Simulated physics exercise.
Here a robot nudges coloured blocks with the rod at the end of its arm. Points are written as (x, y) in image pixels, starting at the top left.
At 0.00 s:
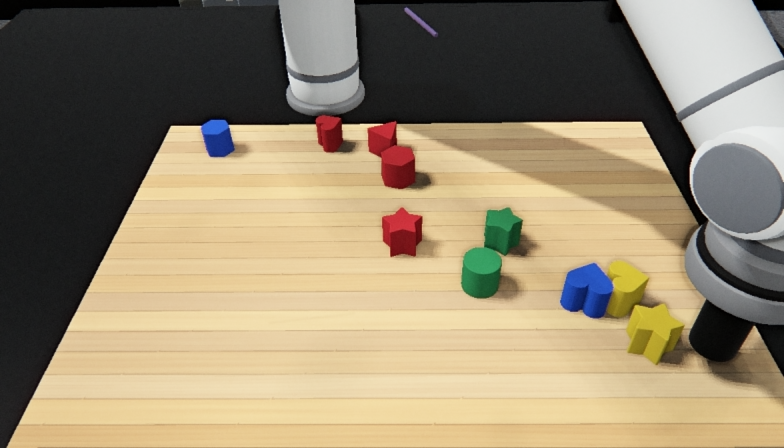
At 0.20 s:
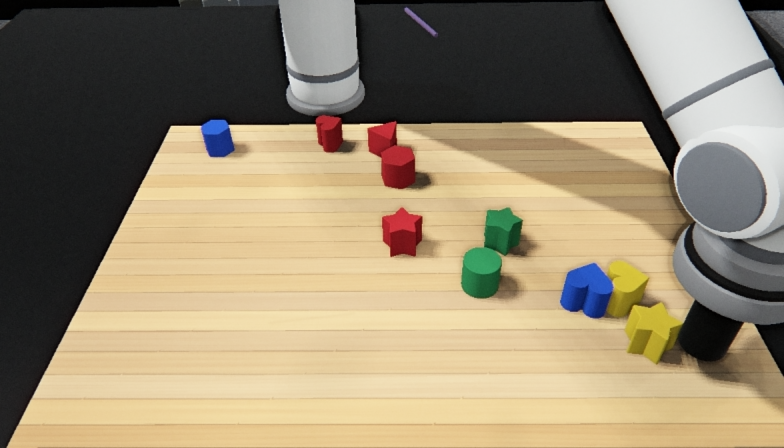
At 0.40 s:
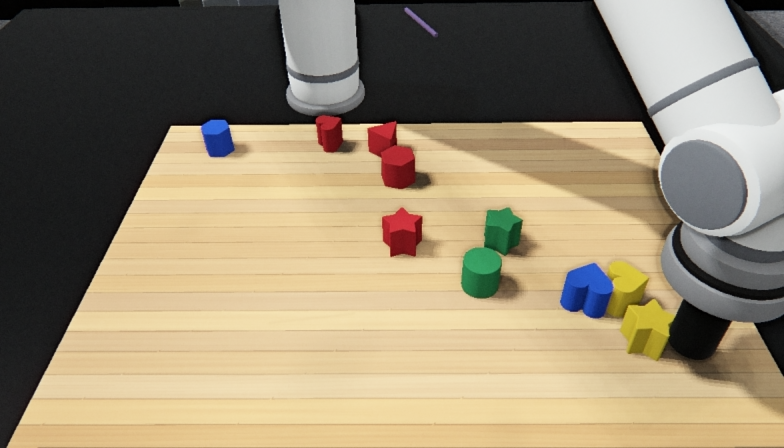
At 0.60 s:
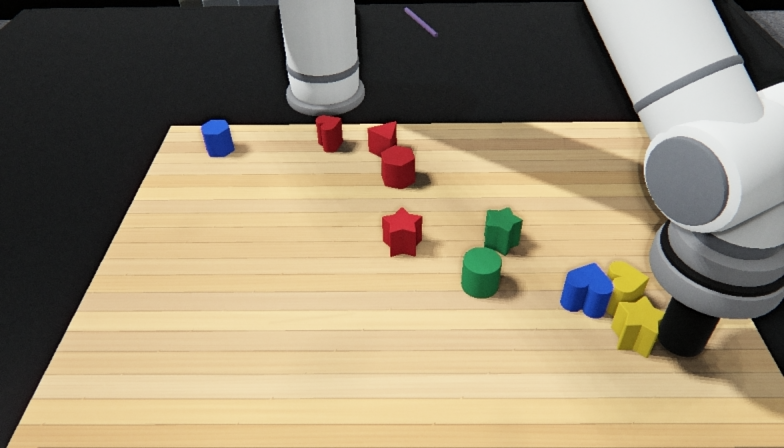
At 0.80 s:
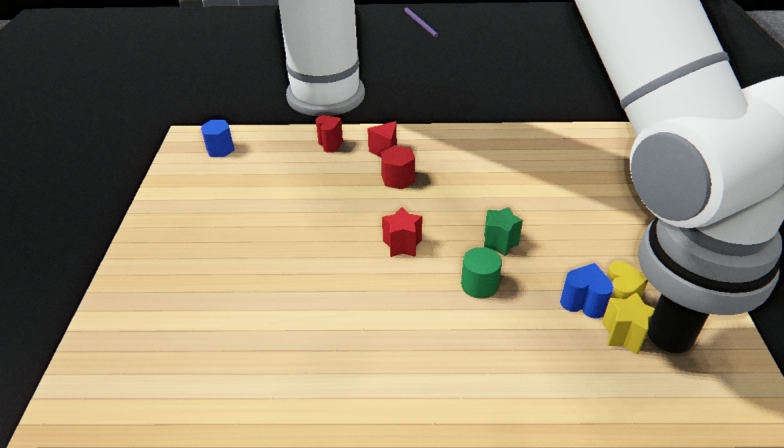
Robot arm with a black rod slowly nudging a yellow star block leftward beside blue and yellow hearts on a wooden board.
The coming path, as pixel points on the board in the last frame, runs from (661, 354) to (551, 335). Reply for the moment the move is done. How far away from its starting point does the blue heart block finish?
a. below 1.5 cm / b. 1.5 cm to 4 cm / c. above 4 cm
My pick is b.
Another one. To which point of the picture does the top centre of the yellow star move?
(558, 282)
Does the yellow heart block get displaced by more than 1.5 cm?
It seems not.
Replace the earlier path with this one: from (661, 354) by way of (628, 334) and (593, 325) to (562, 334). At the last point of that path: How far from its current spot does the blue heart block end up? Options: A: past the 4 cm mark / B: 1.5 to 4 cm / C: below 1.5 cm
I'll go with A - past the 4 cm mark.
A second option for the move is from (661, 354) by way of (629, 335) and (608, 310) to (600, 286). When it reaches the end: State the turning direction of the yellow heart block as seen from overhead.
From above, clockwise.
The first path, step by step. One third of the way, rod (631, 330); blue heart block (581, 273); yellow heart block (624, 273), turned 15° clockwise; yellow star (599, 301).
Two thirds of the way, rod (593, 324); blue heart block (569, 263), turned 20° clockwise; yellow heart block (624, 273), turned 15° clockwise; yellow star (573, 290), turned 30° clockwise.
At the end, rod (556, 317); green circular block not moved; blue heart block (567, 260), turned 20° clockwise; yellow heart block (624, 273), turned 15° clockwise; yellow star (558, 282), turned 60° clockwise.
